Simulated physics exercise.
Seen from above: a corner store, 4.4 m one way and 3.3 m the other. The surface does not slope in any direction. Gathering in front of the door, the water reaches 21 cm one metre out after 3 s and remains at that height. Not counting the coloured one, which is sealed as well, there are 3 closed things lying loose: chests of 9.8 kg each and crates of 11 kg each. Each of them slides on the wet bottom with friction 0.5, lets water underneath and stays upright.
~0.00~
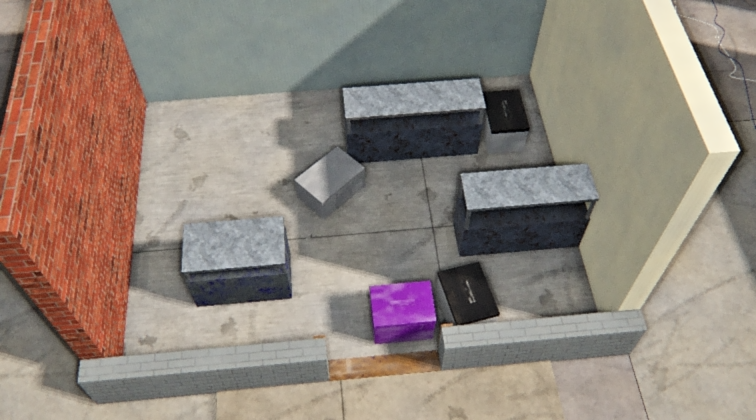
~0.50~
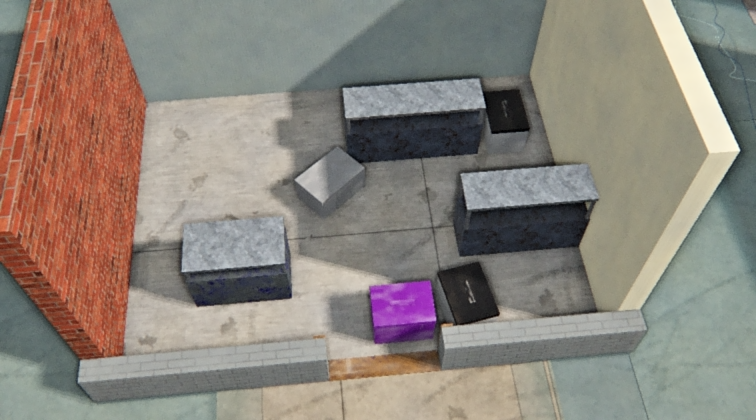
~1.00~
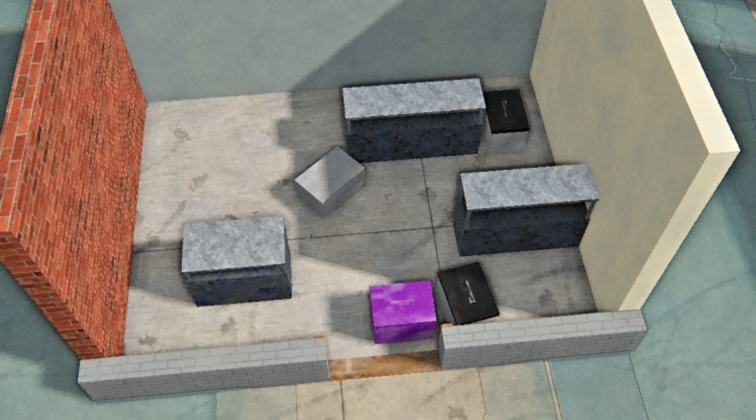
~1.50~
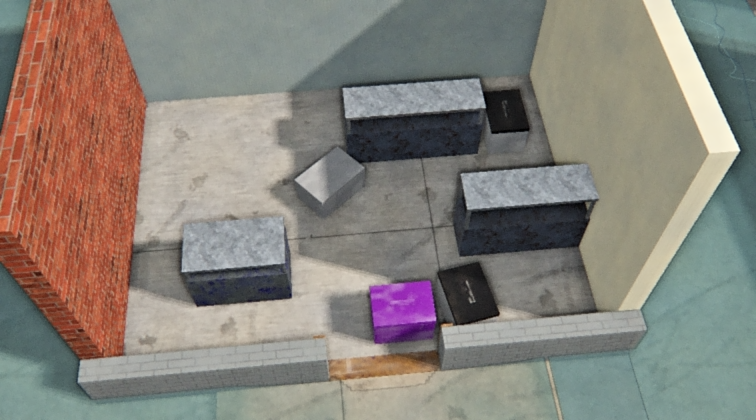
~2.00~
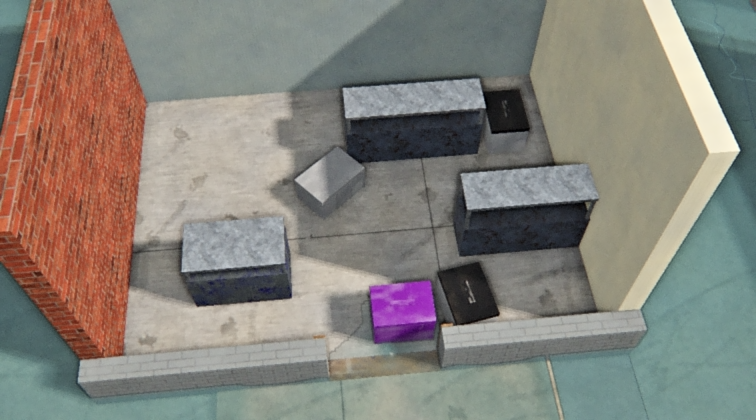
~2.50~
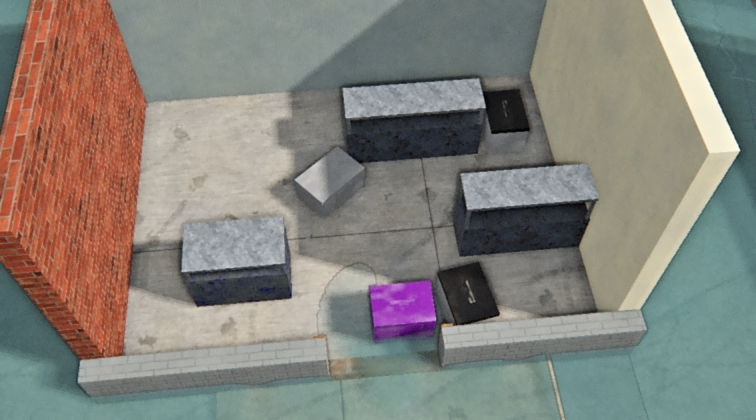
In a small walled store seen from above, water spreads over the paving outside, then creeps through the doorway and onto the floor around the purple box, while the boxes and counters stay still.
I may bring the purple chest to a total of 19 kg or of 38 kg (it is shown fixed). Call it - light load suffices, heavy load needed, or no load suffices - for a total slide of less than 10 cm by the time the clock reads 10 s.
My call: No load suffices.
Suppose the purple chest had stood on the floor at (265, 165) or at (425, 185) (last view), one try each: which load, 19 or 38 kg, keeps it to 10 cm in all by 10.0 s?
Taking them in turn, only the heavier mass keeps it, and only the heavier mass keeps it.
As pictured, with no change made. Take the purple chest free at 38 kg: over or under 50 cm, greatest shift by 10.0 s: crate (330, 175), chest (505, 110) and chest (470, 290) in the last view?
In order, the three come out above, beneath and above.
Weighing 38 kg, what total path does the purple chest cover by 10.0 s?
60 cm or so in all.
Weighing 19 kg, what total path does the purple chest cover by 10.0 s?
I'd say roughly 350 centimetres in all.
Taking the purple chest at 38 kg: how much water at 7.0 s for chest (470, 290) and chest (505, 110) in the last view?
Roughly 14 and 1 cm.
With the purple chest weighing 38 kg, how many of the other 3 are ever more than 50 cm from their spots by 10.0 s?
The answer here is 2.
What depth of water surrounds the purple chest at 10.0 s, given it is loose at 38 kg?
Something like 9 centimetres.
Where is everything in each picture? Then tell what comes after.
The first frame shows the purple chest at (402, 303) rests on the ground; water covers 0.0 m2; 0 of 4 have shifted.
The second frame shows the purple chest at (402, 303), on the bottom; water covers 0.0 m2; 0 of 4 have shifted.
The third frame shows the purple chest at (402, 303) rests on the ground; 0.0 m2 under water; 0 of 4 have shifted.
The fourth frame shows the purple chest at (402, 303) rests on the ground; 0.0 m2 under water; 0 of 4 have shifted.
The fifth frame shows the purple chest at (402, 303), on the bottom; water covers 0.1 m2; 0 of 4 have shifted.
The sixth frame shows the purple chest at (402, 303) rests on the ground; 0.5 m2 under water; 0 of 4 have shifted.
After 3.5 s the purple chest would be 69 cm from its start with 19 kg and 16 cm from its start with 38 kg; 8 cm of water round it then.
After 4.5 s the purple chest would be 143 cm from its start with 19 kg and 42 cm from its start with 38 kg; 6 cm of water round it then.
After 7.0 s the purple chest would be 184 cm from its start with 19 kg and 42 cm from its start with 38 kg; 7 cm of water round it then.
After 10.0 s the purple chest would be 243 cm from its start with 19 kg and 57 cm from its start with 38 kg; 9 cm of water round it then.
